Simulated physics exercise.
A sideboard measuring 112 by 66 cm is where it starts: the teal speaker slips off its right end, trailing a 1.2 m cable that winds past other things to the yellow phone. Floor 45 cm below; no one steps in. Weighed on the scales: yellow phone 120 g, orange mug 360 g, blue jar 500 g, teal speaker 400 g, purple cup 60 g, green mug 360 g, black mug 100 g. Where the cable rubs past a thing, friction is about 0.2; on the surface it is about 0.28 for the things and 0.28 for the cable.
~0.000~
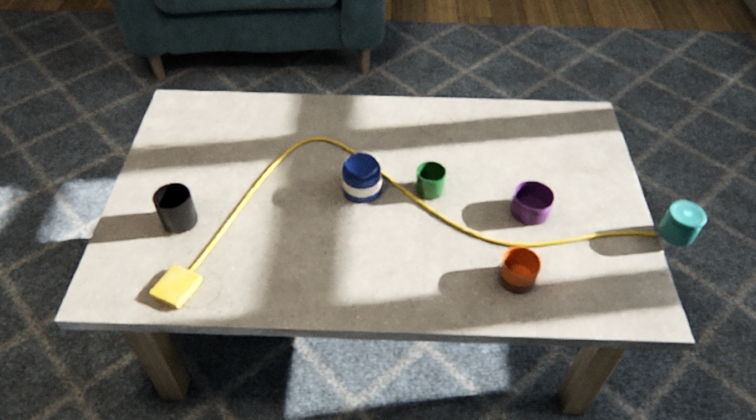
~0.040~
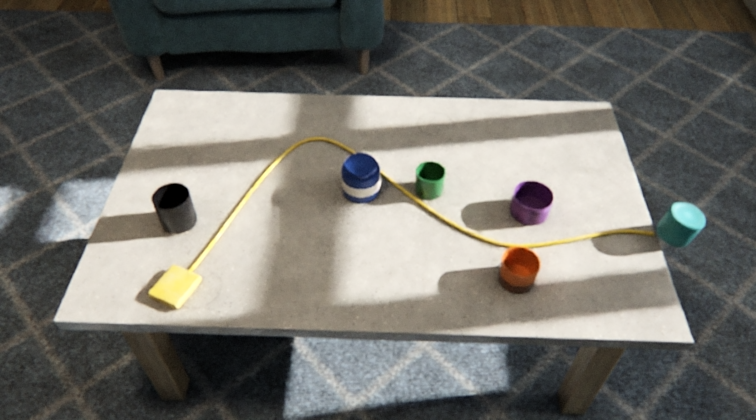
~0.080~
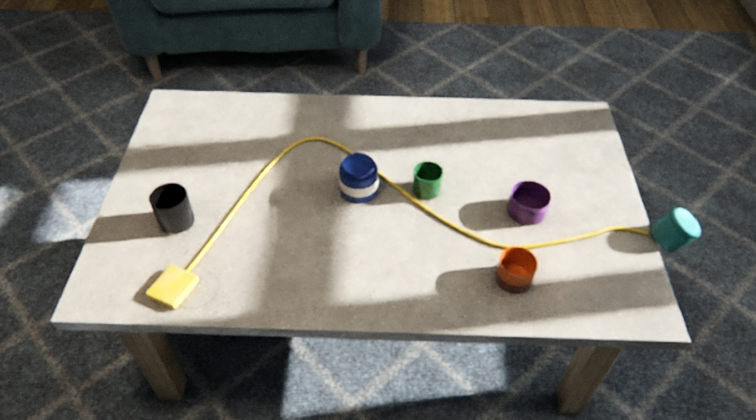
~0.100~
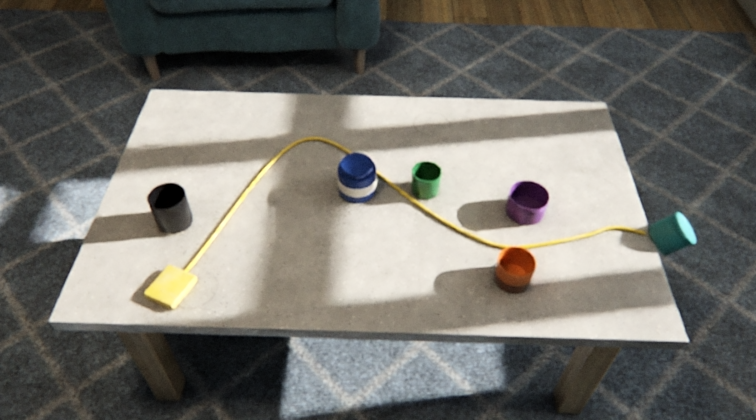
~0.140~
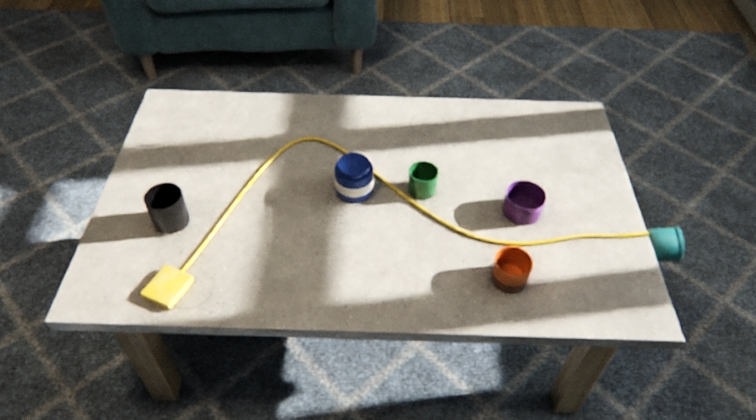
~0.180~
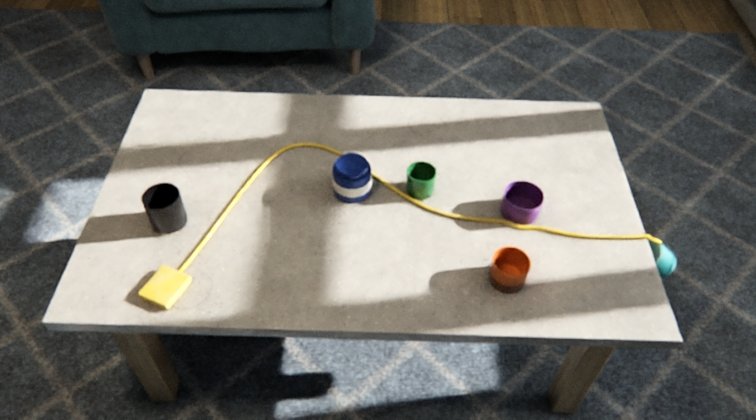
A teal cylinder at the table's right edge tilted and slipped over the side, and the yellow cable shifted and straightened on that side, while the mugs, blue jar and yellow block stayed put.
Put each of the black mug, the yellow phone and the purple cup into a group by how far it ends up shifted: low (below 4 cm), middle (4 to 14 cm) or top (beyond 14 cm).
Black mug: Low, yellow phone: Top, purple cup: Middle.
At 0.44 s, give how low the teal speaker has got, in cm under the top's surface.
Roughly 40 centimetres.
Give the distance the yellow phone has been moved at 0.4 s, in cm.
It has shifted some 20 centimetres from where it began.
After 0.4 s, the cable's tail end at (279, 227); yellow phone 20 cm off its start, purple cup 6 cm off its start, blue jar 5 cm off its start.
After 0.7 s, the cable's tail end at (367, 169); yellow phone 46 cm off its start, purple cup 7 cm off its start, blue jar 6 cm off its start.
After 0.9 s, the cable's tail end at (378, 162); yellow phone 53 cm off its start at (374, 146), purple cup 7 cm off its start at (531, 173), blue jar 6 cm off its start at (361, 184).
After 1.2 s, the cable's tail end at (378, 162); yellow phone 53 cm off its start, purple cup 7 cm off its start, blue jar 6 cm off its start.
After 2.4 s, the cable's tail end at (378, 162); yellow phone 53 cm off its start at (374, 146), purple cup 7 cm off its start at (531, 173), black mug 0 cm off its start at (161, 196), blue jar 6 cm off its start at (361, 184).
